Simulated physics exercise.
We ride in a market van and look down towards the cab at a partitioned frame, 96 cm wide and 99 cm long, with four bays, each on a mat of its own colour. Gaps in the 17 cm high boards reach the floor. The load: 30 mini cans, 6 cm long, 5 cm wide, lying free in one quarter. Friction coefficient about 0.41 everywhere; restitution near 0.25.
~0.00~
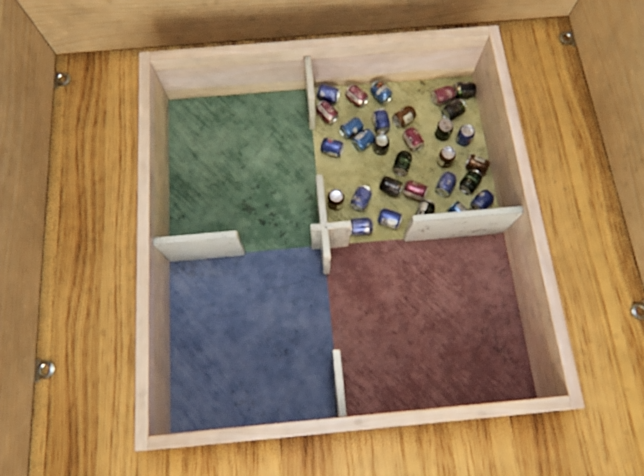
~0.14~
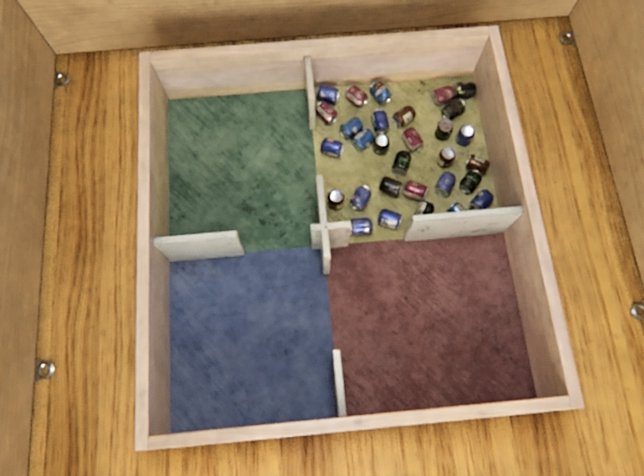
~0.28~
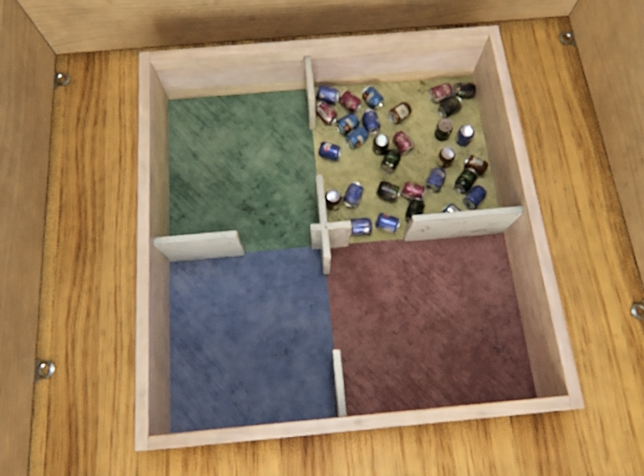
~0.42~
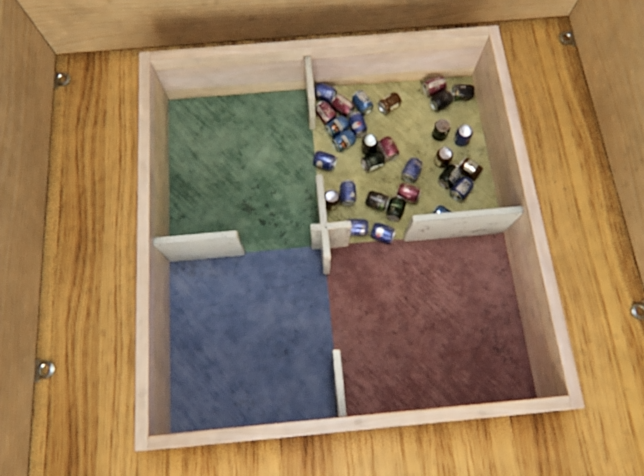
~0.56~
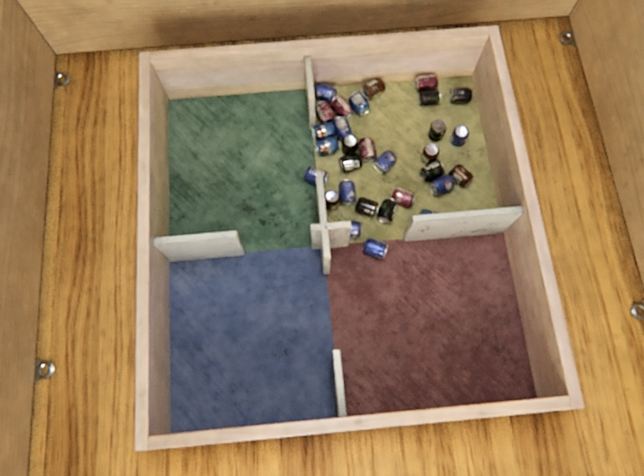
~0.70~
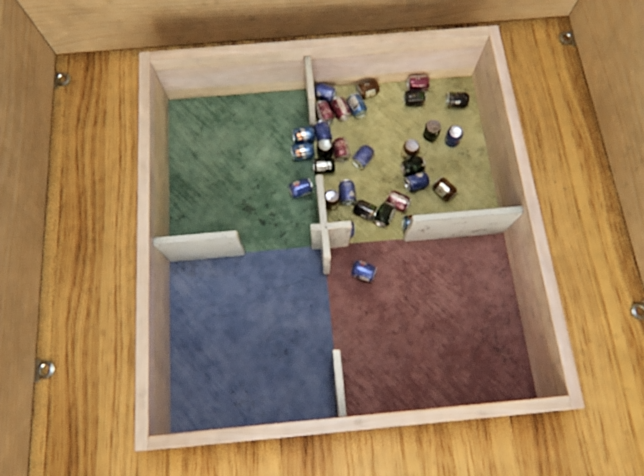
Small cans in blue, red, black and brown slide leftward and slightly downward across the yellow mat, bunching near the white divider, until a few pass through its gap onto the green mat and one crosses onto the red. The pale wooden frame around them holds green at upper left, yellow at upper right, blue at lower left and red at lower right. The steady view looks down on it inside a wood-floored, wood-sided space.
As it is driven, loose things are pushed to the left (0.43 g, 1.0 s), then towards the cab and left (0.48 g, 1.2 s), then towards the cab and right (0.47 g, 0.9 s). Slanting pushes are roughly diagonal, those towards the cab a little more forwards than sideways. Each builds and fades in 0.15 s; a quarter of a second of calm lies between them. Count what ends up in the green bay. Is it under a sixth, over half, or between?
In the end between a sixth and a half of them are in the green bay.
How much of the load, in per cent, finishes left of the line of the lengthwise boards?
Some 40 per cent.
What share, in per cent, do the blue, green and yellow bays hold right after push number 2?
By then: Blue 0, green 40, yellow 60 per cent.
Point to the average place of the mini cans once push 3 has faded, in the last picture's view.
Around (324, 107).
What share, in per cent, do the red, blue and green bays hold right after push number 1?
By then: Red 0, blue 0, green 30 per cent.
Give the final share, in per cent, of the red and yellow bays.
Red 0, yellow 60 per cent.
After push 1 (1.24 s), 1 in the blue bay, 8 in the green bay and 21 in the yellow bay.
After push 2 (2.69 s), 13 in the green bay and 17 in the yellow bay.
After push 3 (3.84 s), 12 in the green bay and 18 in the yellow bay.
Outcome (at 4.16 s), 12 in the green bay and 18 in the yellow bay. Asked share, 12 of 30, 40 per cent.
